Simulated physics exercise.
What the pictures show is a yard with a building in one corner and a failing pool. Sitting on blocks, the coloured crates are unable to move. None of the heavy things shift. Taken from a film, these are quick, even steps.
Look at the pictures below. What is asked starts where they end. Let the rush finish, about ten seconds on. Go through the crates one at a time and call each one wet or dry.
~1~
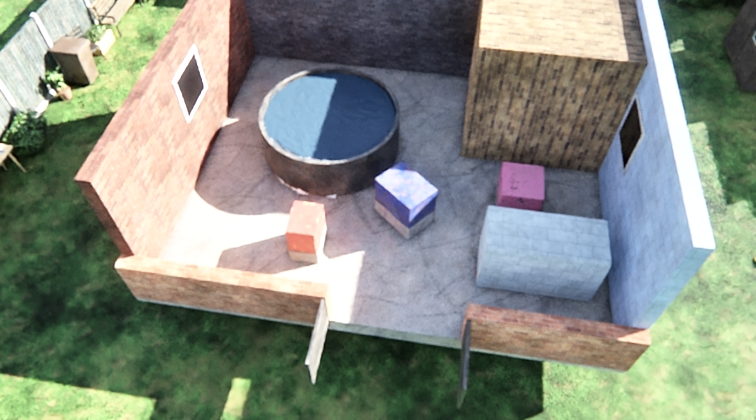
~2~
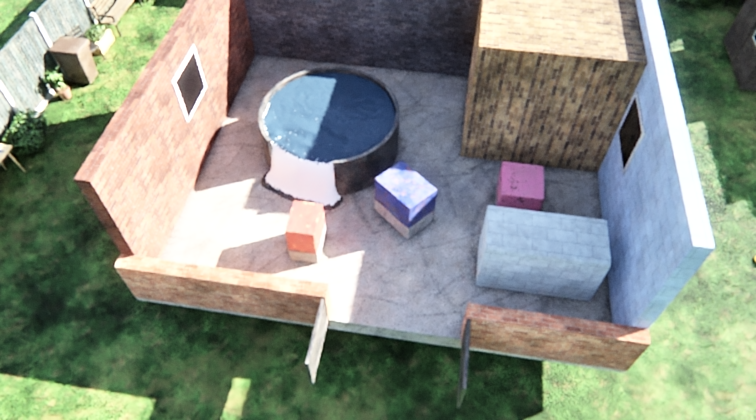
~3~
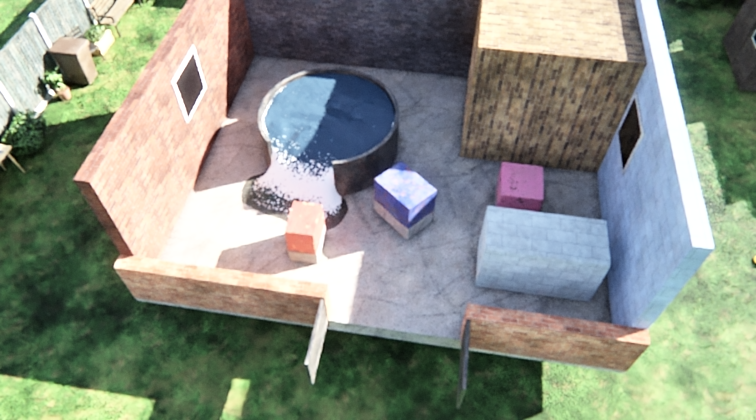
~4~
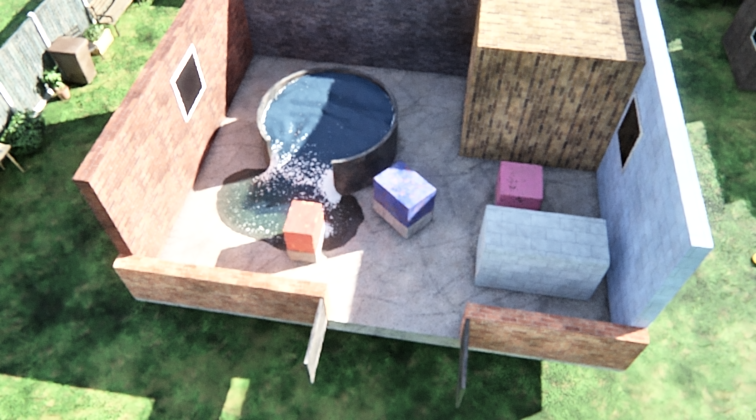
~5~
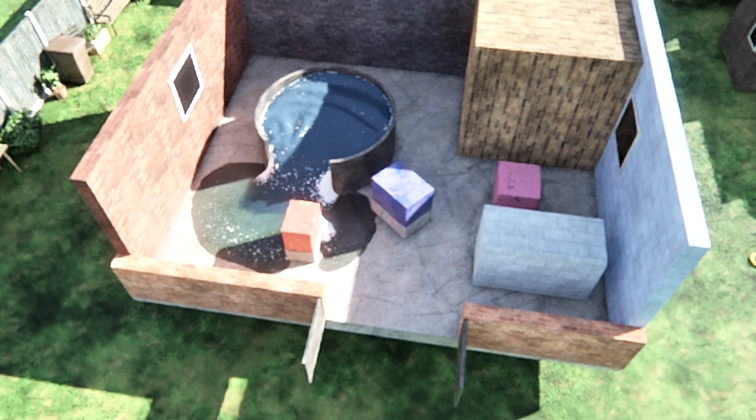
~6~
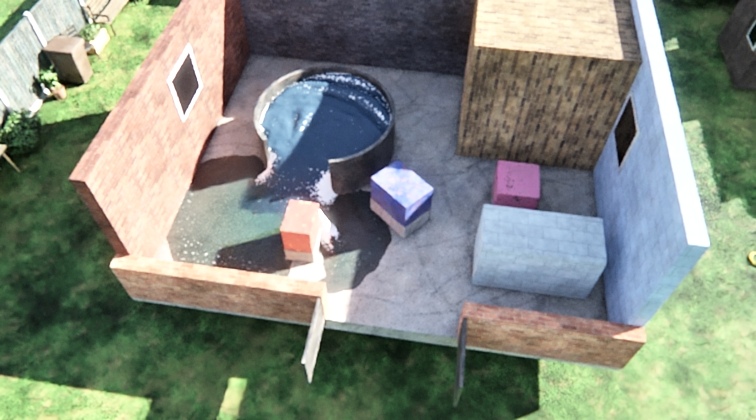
The pink crate is wet. The blue crate is dry. The red crate is wet.
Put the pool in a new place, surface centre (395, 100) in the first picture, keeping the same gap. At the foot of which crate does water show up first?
Answer: The blue crate.
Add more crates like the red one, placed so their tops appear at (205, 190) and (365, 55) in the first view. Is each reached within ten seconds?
For the first position it is reached; for the second it is missed.
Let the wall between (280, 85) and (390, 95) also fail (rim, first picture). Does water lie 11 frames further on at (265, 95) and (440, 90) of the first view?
Going point by point, the first is waterlogged and the second is waterlogged.
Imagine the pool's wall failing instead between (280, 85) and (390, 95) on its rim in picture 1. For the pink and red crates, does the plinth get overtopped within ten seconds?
Result - pink crate gets flooded, red crate stays clear.
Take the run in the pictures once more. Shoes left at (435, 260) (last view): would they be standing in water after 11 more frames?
That point would be inundated.
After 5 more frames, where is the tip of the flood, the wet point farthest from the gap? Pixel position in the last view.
Farthest reach: About (427, 319).
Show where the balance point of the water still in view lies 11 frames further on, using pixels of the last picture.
I'd put it at around (292, 192).
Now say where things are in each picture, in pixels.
The first picture shows the round tank at (330, 115) is whole and still.
In the second picture, water pours out at (300, 178) and has run to (265, 179).
In the third picture, water pours out at (300, 181) and has run to (247, 192).
In the fourth picture, water pours out at (300, 182) and has run to (224, 215).
In the fifth picture, water pours out at (298, 181) and has run to (206, 244).
In the sixth picture, water pours out at (297, 181) and has run to a hidden place.
A moment on, water covers 30 % of the floor; the pink crate not reached, the blue crate water round its plinth, the red crate water round its plinth.
Next, water covers 40 % of the floor; the pink crate not reached, the blue crate water round its plinth, the red crate water round its plinth.
Then, water covers 60 % of the floor; the pink crate water round its plinth, the blue crate water round its plinth, the red crate water round its plinth.
Later, water covers 100 % of the floor; the pink crate water round its plinth, the blue crate water round its plinth, the red crate water round its plinth.
In the end, water covers 100 % of the floor; the pink crate was topped, the blue crate stayed above the water, the red crate was topped.
